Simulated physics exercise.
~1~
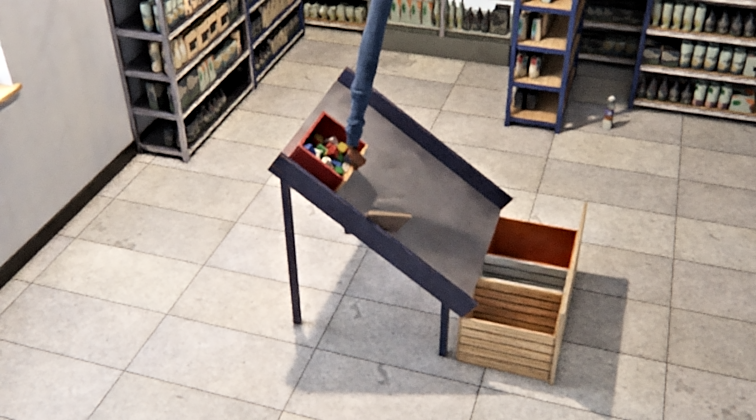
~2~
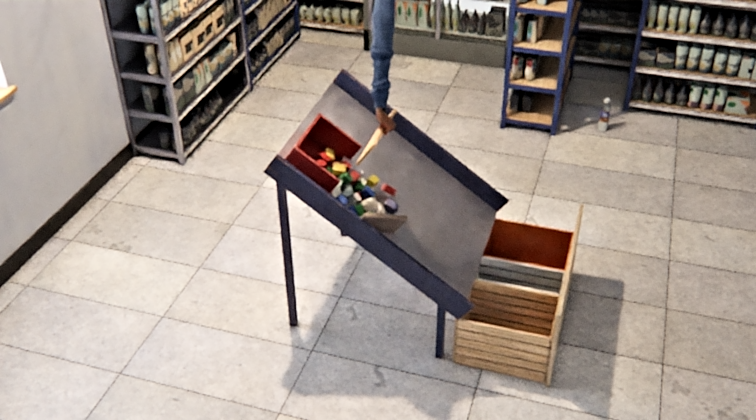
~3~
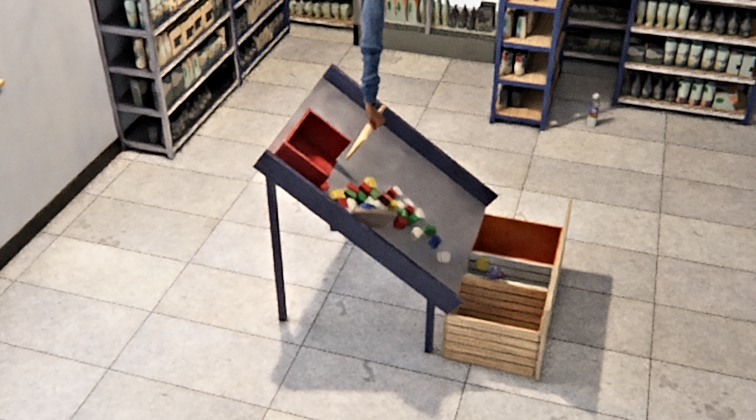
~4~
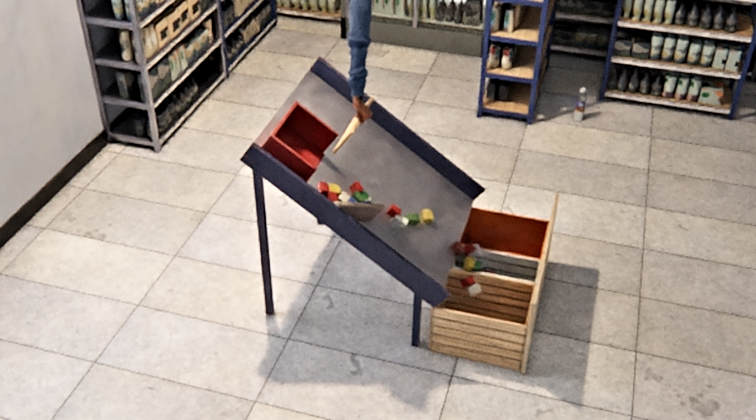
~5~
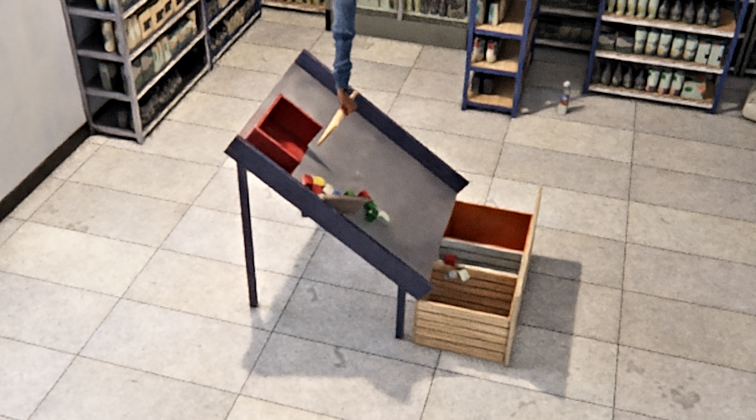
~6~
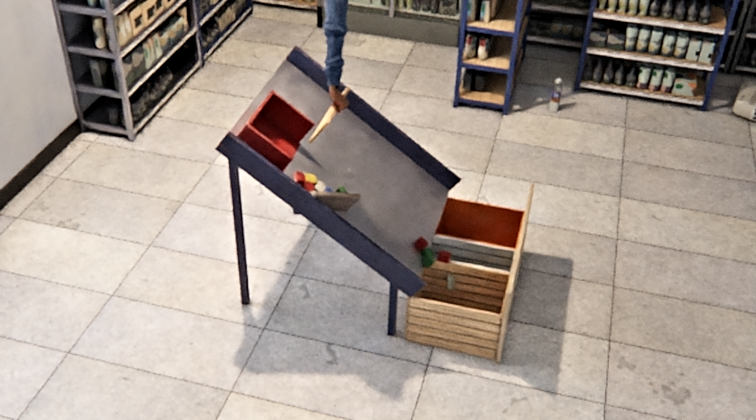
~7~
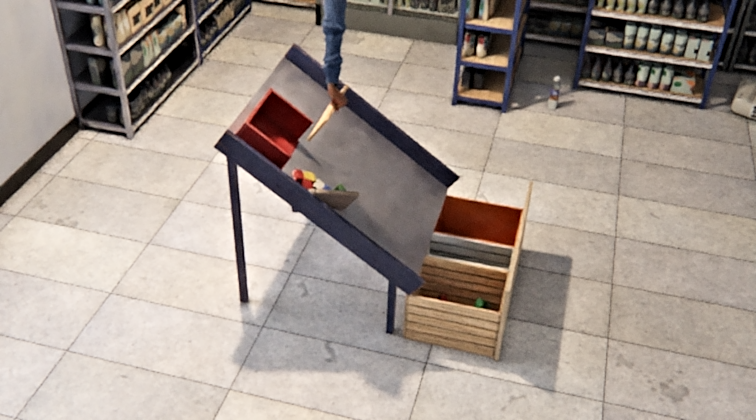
Colorful toy blocks spilled from a red pen as a hand lifted its gate, tumbling down a tilted gray table past an angled board; many dropped into the crates at the bottom, while a small cluster stayed caught against the board.
